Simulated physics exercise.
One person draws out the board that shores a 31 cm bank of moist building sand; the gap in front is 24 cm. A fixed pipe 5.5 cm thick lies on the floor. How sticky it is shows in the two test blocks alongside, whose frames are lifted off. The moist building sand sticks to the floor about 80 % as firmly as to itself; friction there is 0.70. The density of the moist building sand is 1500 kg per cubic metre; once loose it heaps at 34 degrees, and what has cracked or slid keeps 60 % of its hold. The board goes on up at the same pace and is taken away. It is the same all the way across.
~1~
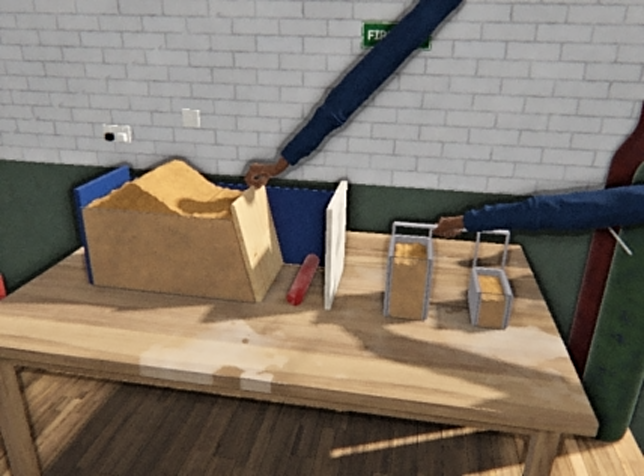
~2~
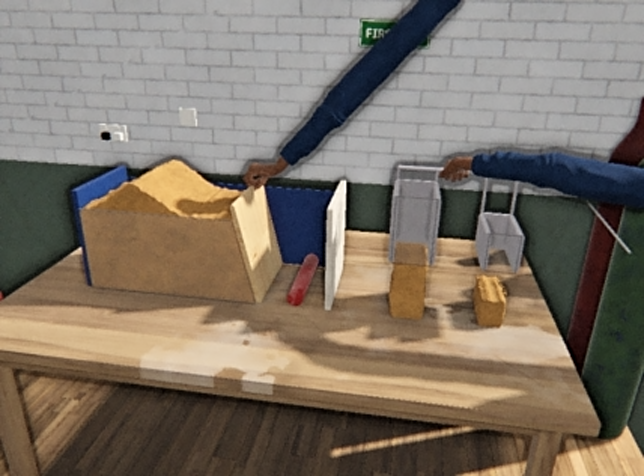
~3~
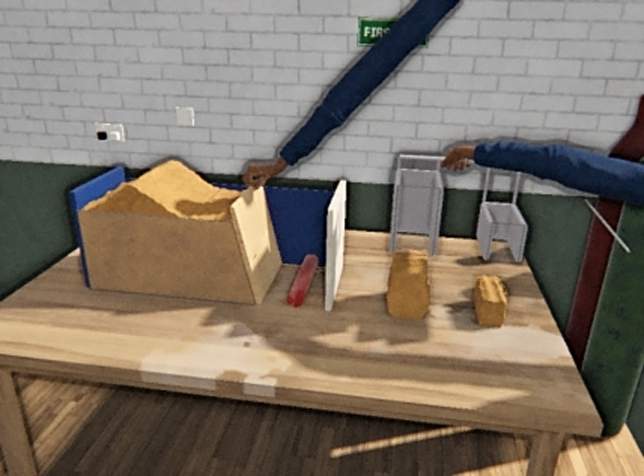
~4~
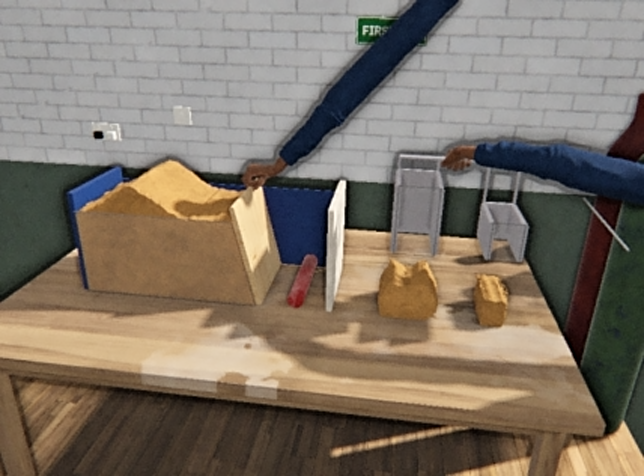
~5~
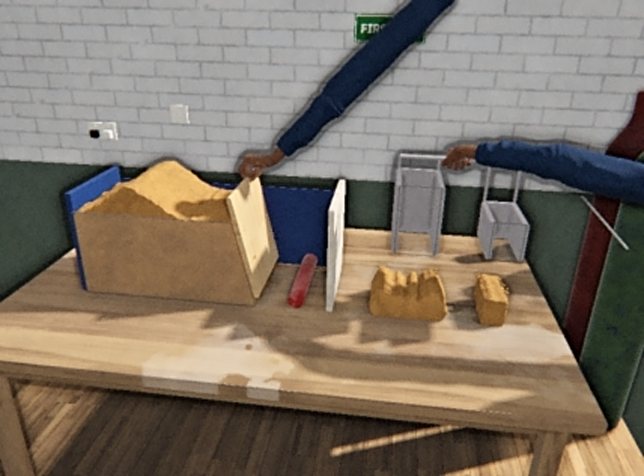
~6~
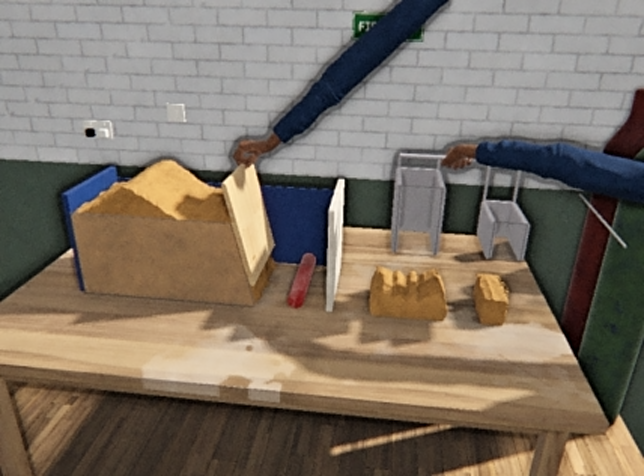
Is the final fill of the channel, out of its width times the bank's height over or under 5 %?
Expect over 5 %.
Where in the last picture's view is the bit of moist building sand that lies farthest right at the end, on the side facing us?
Around (284, 299).
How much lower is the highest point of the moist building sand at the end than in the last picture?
Roughly 0.0 cm.
Last picture + 0.34 s, the face still stands, with nothing on top of the pipe; the channel is 0 % full.
Last picture + 0.73 s, the face still stands, with nothing on top of the pipe; the channel is 0 % full.
Last picture + 1.12 s, the face still stands, with nothing on top of the pipe; the channel is 0 % full.
Last picture + 1.51 s, the fallen stuff reaches 20 % of the way across, with nothing on top of the pipe; the channel is 10 % full.
Last picture + 1.95 s, the fallen stuff reaches 41 % of the way across, with nothing on top of the pipe; the channel is 19 % full.
